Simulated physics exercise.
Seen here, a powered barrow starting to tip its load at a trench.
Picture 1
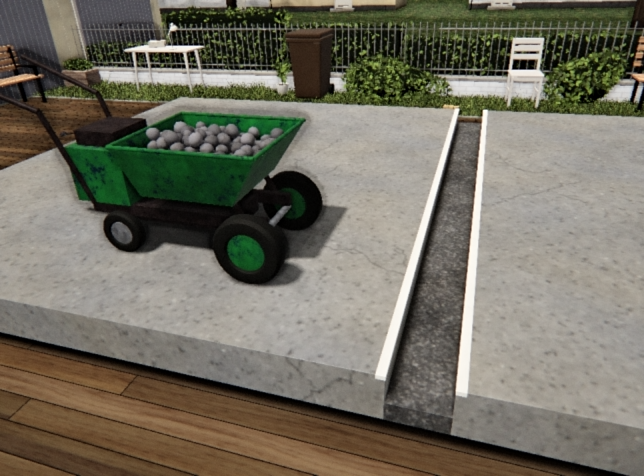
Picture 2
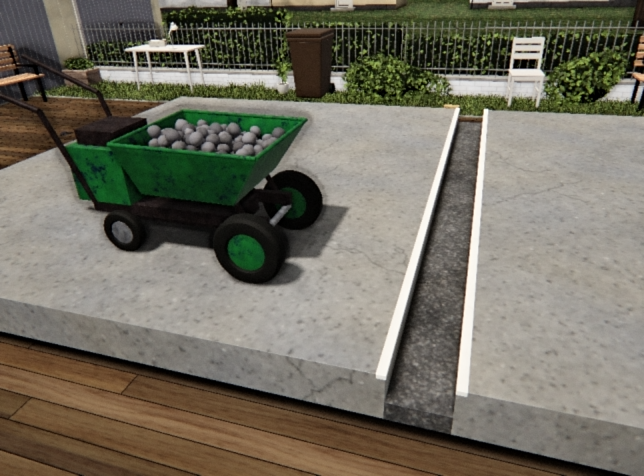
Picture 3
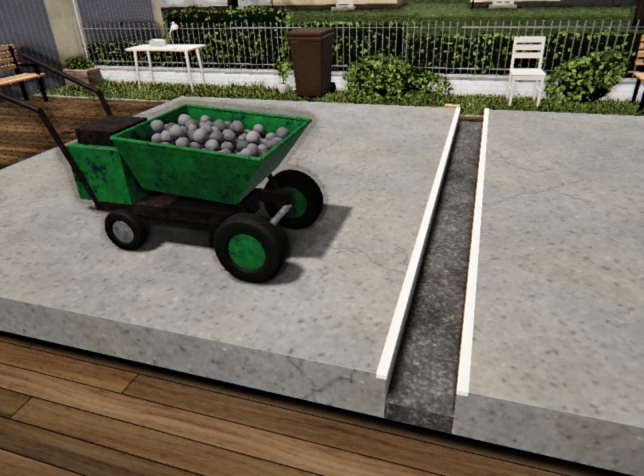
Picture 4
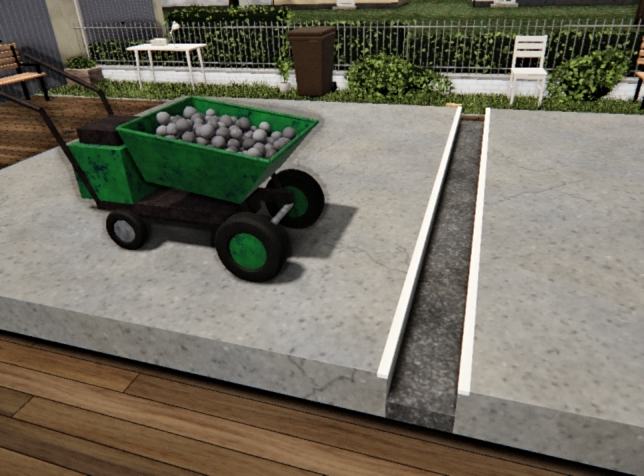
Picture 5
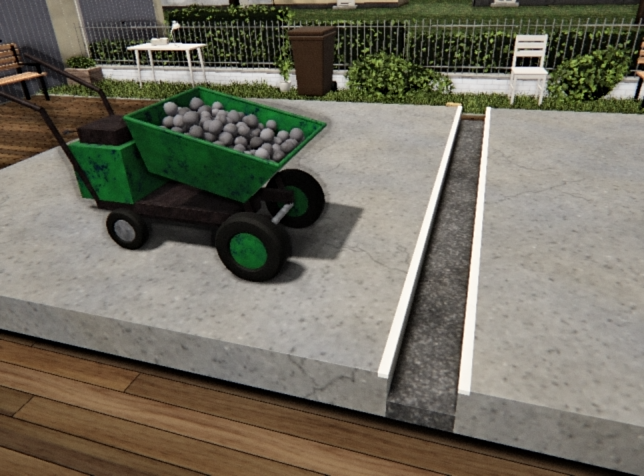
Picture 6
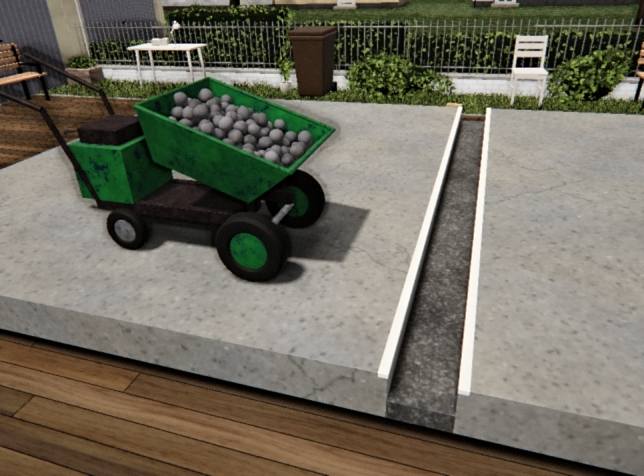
The green skip of a small wheeled barrow, heaped with round grey stones, sat level at first, then tilted gradually toward the right while the wheels stayed put on the concrete beside a narrow trench.
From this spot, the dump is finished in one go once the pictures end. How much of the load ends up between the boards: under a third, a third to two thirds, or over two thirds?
A third to two thirds.
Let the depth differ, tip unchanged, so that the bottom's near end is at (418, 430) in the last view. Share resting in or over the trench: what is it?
60 per cent, roughly.
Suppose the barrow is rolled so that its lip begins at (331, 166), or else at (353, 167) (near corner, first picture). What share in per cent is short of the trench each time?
Try 1: 0 %. Try 2: 0 %.
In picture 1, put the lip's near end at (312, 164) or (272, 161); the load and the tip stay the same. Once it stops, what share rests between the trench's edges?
Position 1 near 80 %, position 2 near 70 %.
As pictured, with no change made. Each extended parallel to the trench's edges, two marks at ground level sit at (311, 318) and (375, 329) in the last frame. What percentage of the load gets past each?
100 % and 70 %, in that order.
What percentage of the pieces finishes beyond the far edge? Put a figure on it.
Roughly 0 per cent of the load.
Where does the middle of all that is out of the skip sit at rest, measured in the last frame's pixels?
At about (423, 270).
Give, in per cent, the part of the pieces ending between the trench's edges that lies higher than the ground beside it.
My estimate would be close to 10 per cent.
Soon after the last picture, skip tipped steeply; all in the skip.
A little later, skip tipped right over; most in the skip; about a quarter short of the trench; a stray few in or heaped over the trench; a stray few falling.
Later still, skip tipped right over; a small part in the skip; about half short of the trench; about half in or heaped over the trench; a stray few beyond it.
By the end, skip tipped right over; a stray few in the skip; about half short of the trench; about half in or heaped over the trench; a stray few beyond it.
